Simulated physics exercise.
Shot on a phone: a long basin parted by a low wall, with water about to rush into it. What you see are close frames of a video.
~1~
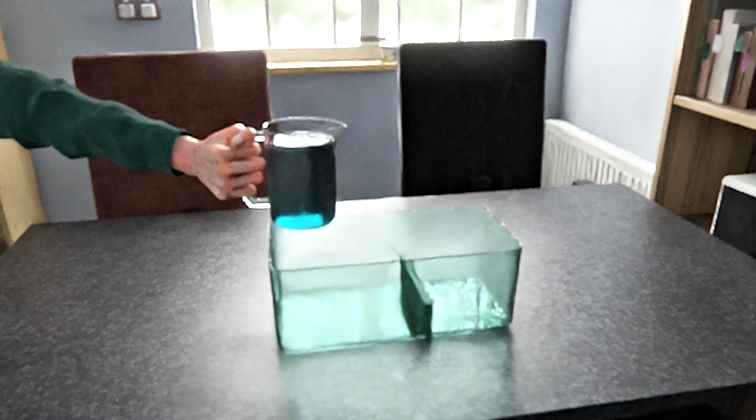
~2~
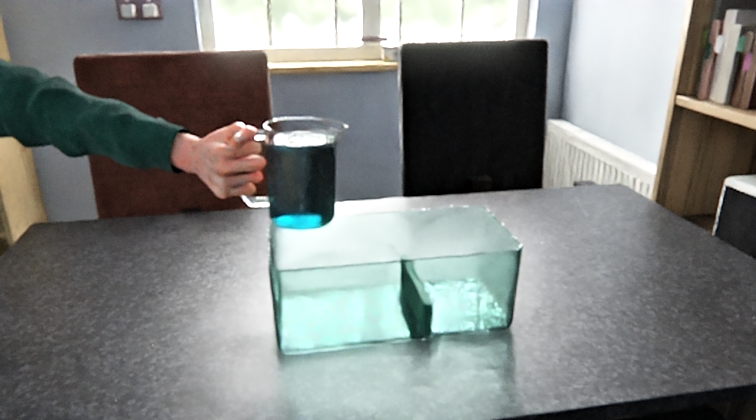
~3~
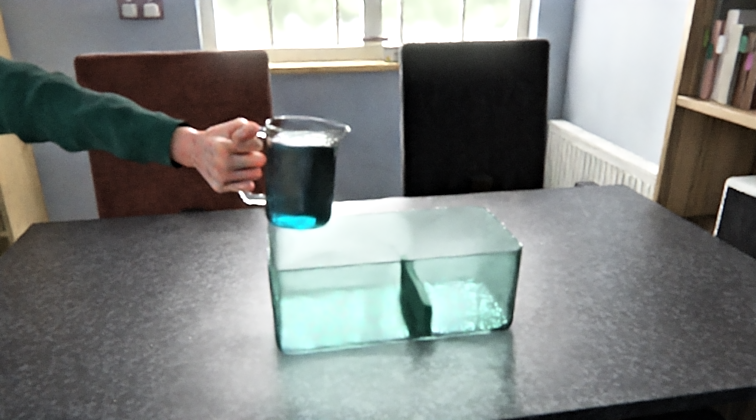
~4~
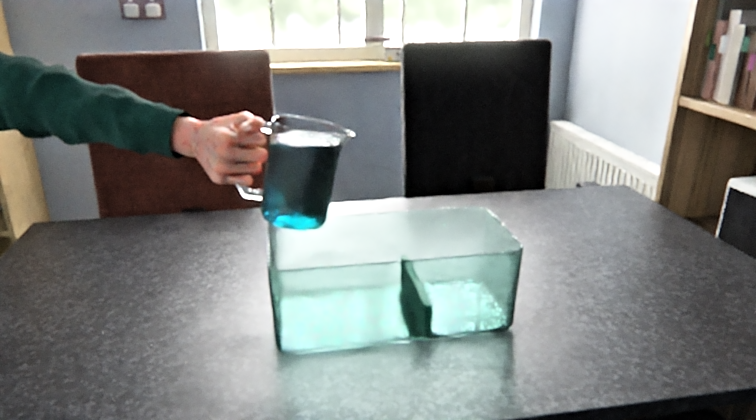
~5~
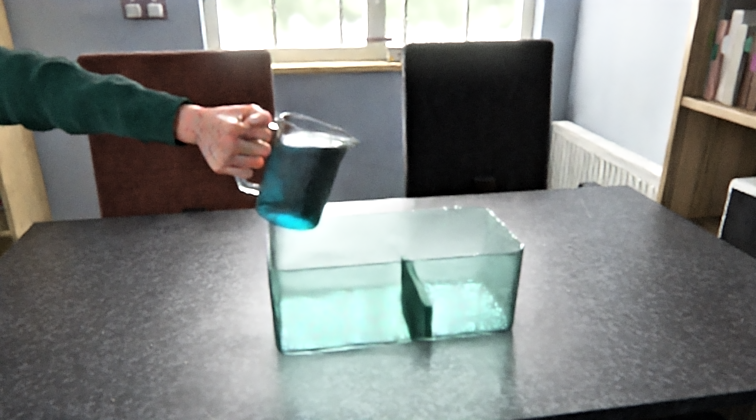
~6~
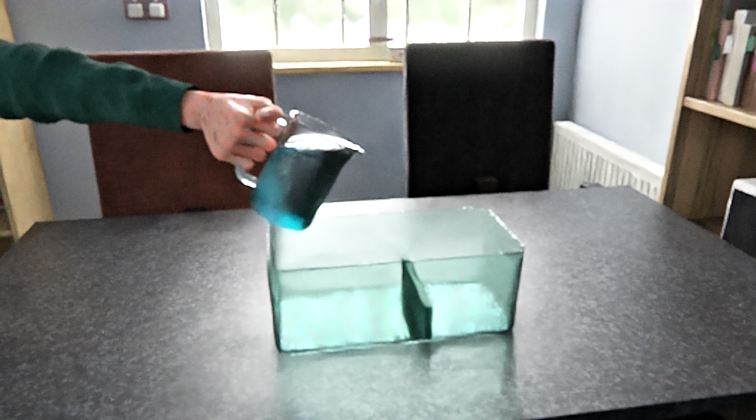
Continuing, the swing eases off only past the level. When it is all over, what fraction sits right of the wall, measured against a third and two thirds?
Beneath one third.
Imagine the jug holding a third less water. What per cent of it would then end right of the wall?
About 5 per cent.
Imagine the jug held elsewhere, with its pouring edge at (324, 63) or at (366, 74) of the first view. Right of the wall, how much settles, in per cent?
Around 5 percent first, around 85 percent second.
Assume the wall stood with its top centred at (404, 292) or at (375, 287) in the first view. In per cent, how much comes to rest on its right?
The first placement gives around 50 percent, the second 95 percent.
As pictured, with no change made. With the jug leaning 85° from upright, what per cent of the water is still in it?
Looks like roughly 75 percent is still held.
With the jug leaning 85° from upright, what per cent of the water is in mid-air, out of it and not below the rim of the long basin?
It comes to around 15 per cent.
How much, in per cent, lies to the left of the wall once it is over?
95 %.
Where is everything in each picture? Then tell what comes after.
In the first picture, it leans 0°; its right rim is at (346, 125); the water meets the walls at (267, 141) and (334, 137); the long basin's rim runs from (269, 246) to (503, 226); the wall's top is at (415, 278).
In the second picture, it leans 1°; its right rim is at (347, 126); the water meets the walls at (267, 140) and (334, 138).
In the third picture, it leans 5°; its right rim is at (350, 128); the water meets the walls at (268, 139) and (336, 139).
In the fourth picture, it leans 11°; its right rim is at (355, 134); the water meets the walls at (272, 140) and (340, 140).
In the fifth picture, it leans 19°; its right rim is at (359, 141); the water meets the walls at (271, 154) and (346, 141).
In the sixth picture, it leans 29°; its right rim is at (364, 151); the water meets the walls at (267, 162) and (358, 145).
A moment on, the jug is tipped on its side and 73 per cent is still to pour, 11 is left of the wall and 1 right of it.
Next, the jug is tipped on its side and 31 per cent is still to pour, 54 is left of the wall and 2 right of it.
Then the jug is tipped on its side and 9 per cent is still to pour, 82 is left of the wall and 3 right of it.
Later the jug is tipped on its side and 2 per cent is still to pour, 91 is left of the wall and 5 right of it.
Finally, 94 per cent lies left of the wall, 5 right of it and 2 outside.
